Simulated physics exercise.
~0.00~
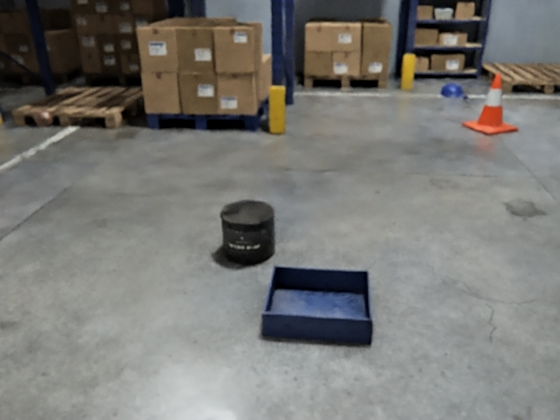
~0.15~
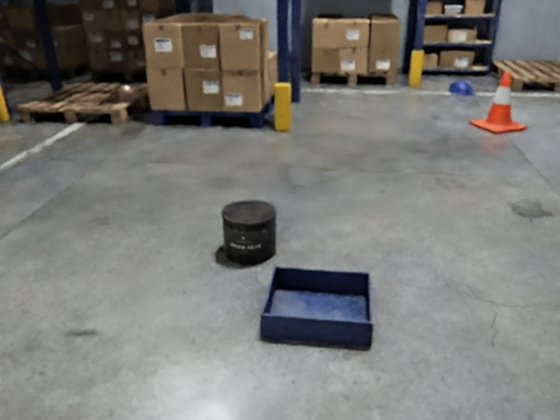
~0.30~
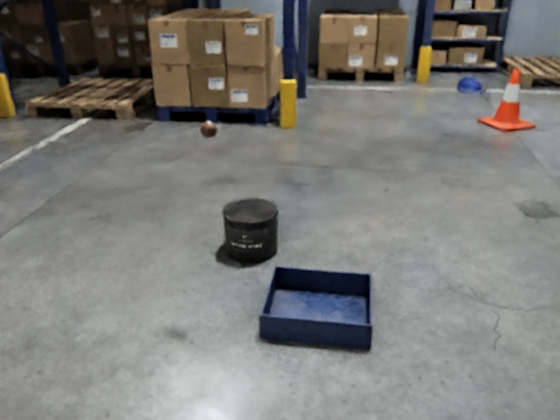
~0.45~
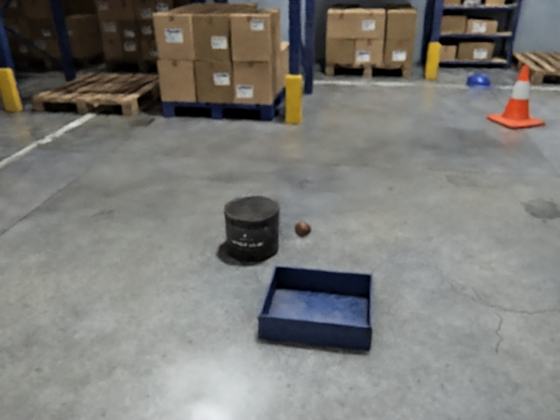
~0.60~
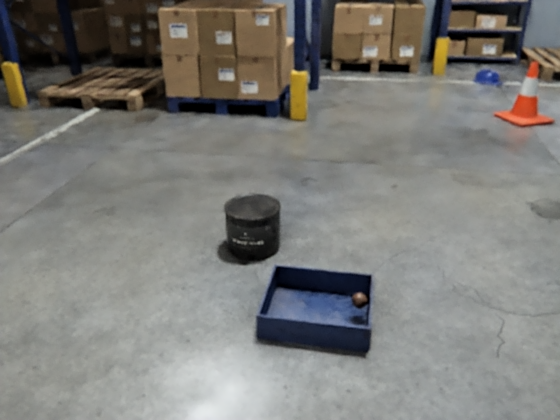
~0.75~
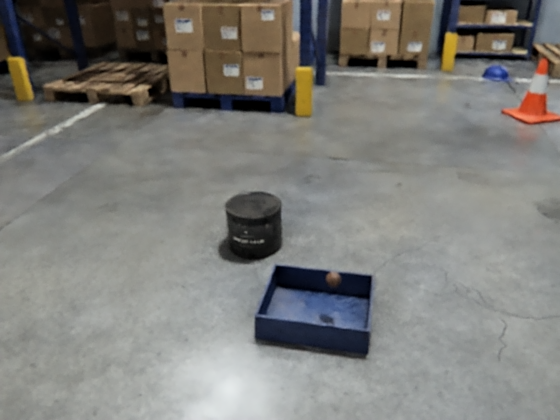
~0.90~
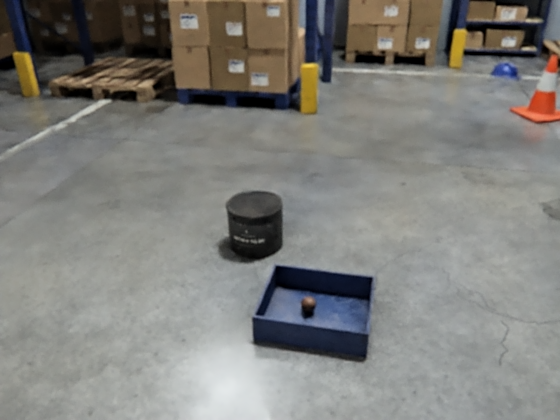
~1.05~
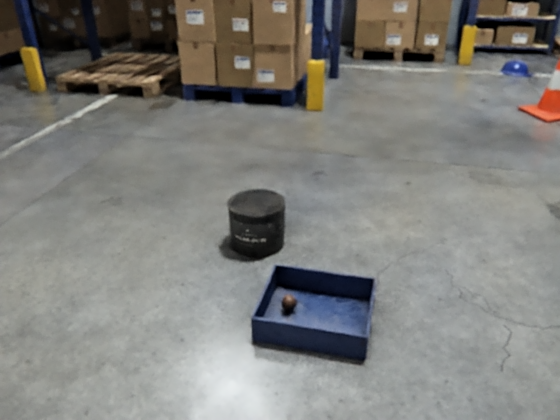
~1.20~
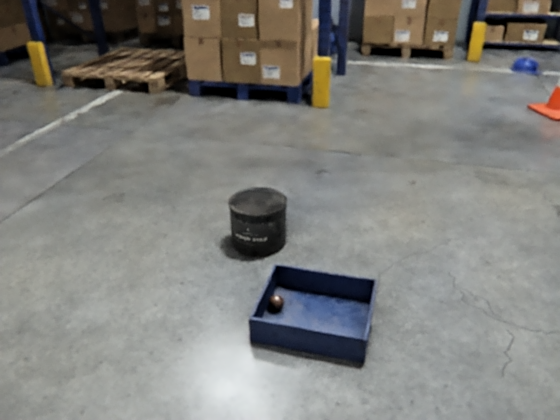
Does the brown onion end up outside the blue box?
No, the onion stays in after its bounce and ends inside the blue box, near the left side.
On the grey concrete floor of a warehouse, seen from slightly above by a view that drifts gently sideways, a black pail stands behind and to the left of an open blue box. Stacked cartons, wooden pallets and an orange cone fill the background. A small brown onion flies in from the left, arcs over the floor and passes behind the pail. It drops into the right side of the box, bounces up and to the left, then comes down again inside. It moves a little farther left and ends near the box's left side, while the pail stays put.
